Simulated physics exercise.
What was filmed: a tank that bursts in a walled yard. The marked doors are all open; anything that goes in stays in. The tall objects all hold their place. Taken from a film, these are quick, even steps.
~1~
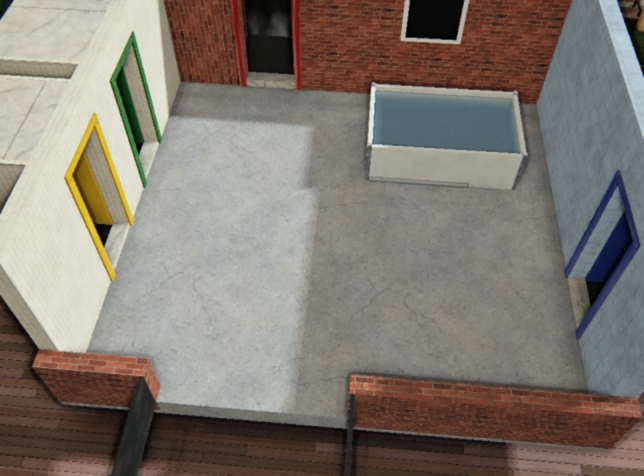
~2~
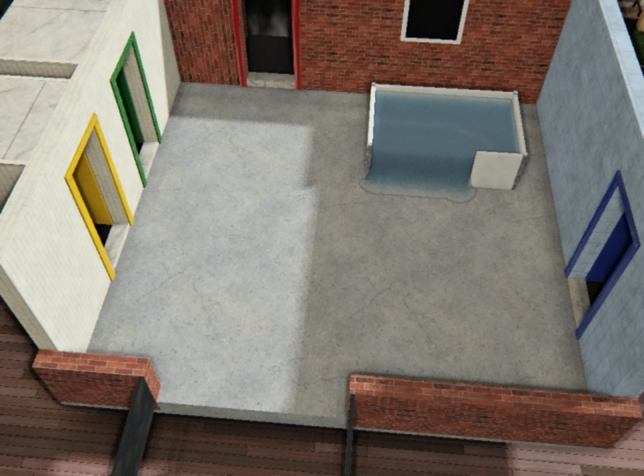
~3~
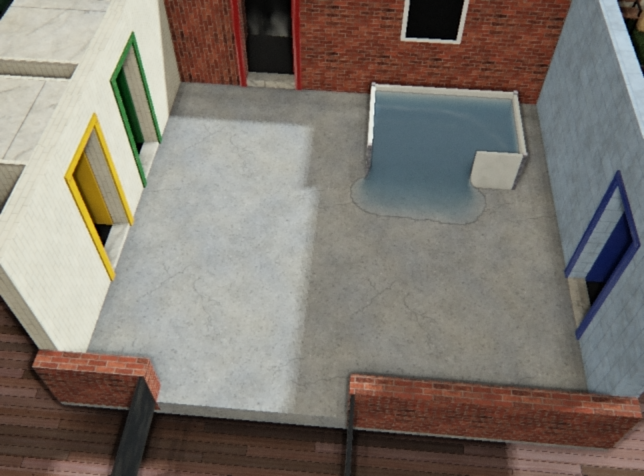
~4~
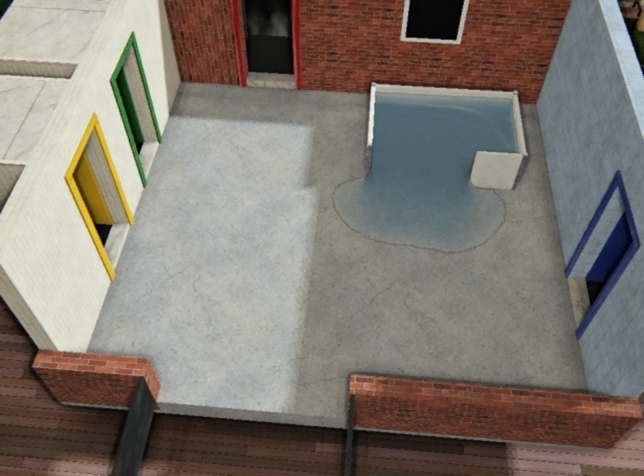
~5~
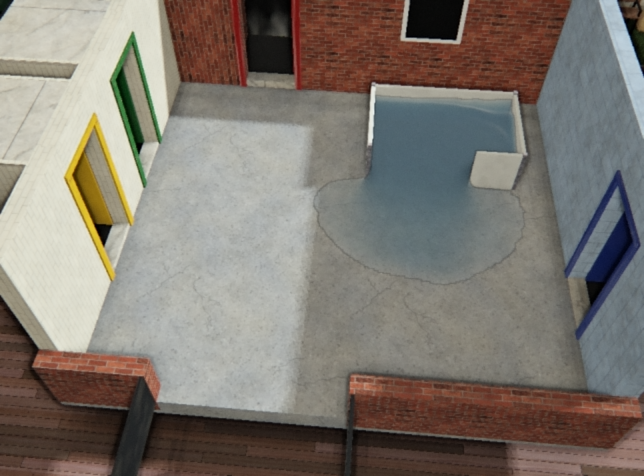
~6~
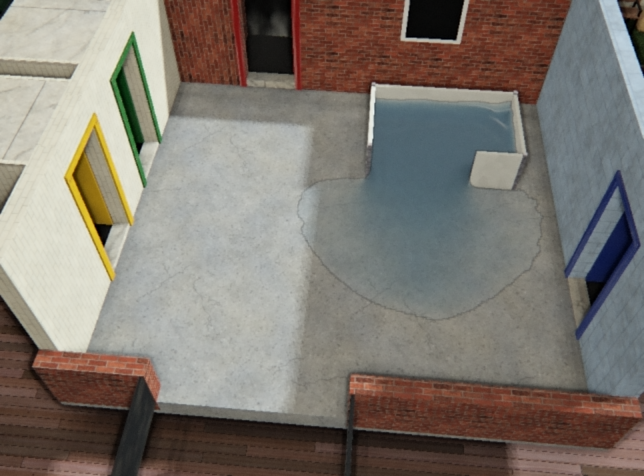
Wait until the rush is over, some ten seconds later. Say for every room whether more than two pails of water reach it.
The red door: Two or fewer reach it. The blue door: More than two reach it. The yellow door: Two or fewer reach it. The green door: Two or fewer reach it.
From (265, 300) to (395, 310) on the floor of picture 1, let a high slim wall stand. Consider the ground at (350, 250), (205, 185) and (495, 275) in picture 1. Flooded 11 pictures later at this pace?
Taking the points in order, they are inundated, high and dry and inundated.
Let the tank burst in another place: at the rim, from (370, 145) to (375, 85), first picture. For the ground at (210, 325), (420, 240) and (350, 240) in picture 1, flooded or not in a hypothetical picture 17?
In turn: Untouched, then untouched, then untouched.
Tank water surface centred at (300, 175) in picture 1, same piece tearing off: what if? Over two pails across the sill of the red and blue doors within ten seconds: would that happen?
Result: The red door misses it and the blue door misses it.
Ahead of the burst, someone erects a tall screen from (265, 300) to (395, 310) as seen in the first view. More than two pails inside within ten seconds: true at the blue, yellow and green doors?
Briefly, blue ends up above; yellow ends up above; green remains below.
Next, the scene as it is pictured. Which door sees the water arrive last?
My answer: The door marked red.
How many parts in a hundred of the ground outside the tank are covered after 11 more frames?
That comes to about 50 per cent.
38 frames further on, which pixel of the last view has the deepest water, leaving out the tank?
Somewhere near (534, 106).
A moment on, water covers 40 % of the floor; the red door not reached, the blue door wet at the sill, nothing in, the yellow door not reached, the green door not reached.
Next, water covers 50 % of the floor; the red door not reached, the blue door under two buckets in, the yellow door not reached, the green door not reached.
Then, water covers 55 % of the floor; the red door not reached, the blue door under two buckets in, the yellow door wet at the sill, nothing in, the green door not reached.
Later, water covers 60 % of the floor; the red door not reached, the blue door over two buckets in, the yellow door wet at the sill, nothing in, the green door not reached.
In the end, water covers 90 % of the floor; the red door wet at the sill, nothing in, the blue door far over two buckets in, the yellow door wet at the sill, nothing in, the green door wet at the sill, nothing in.
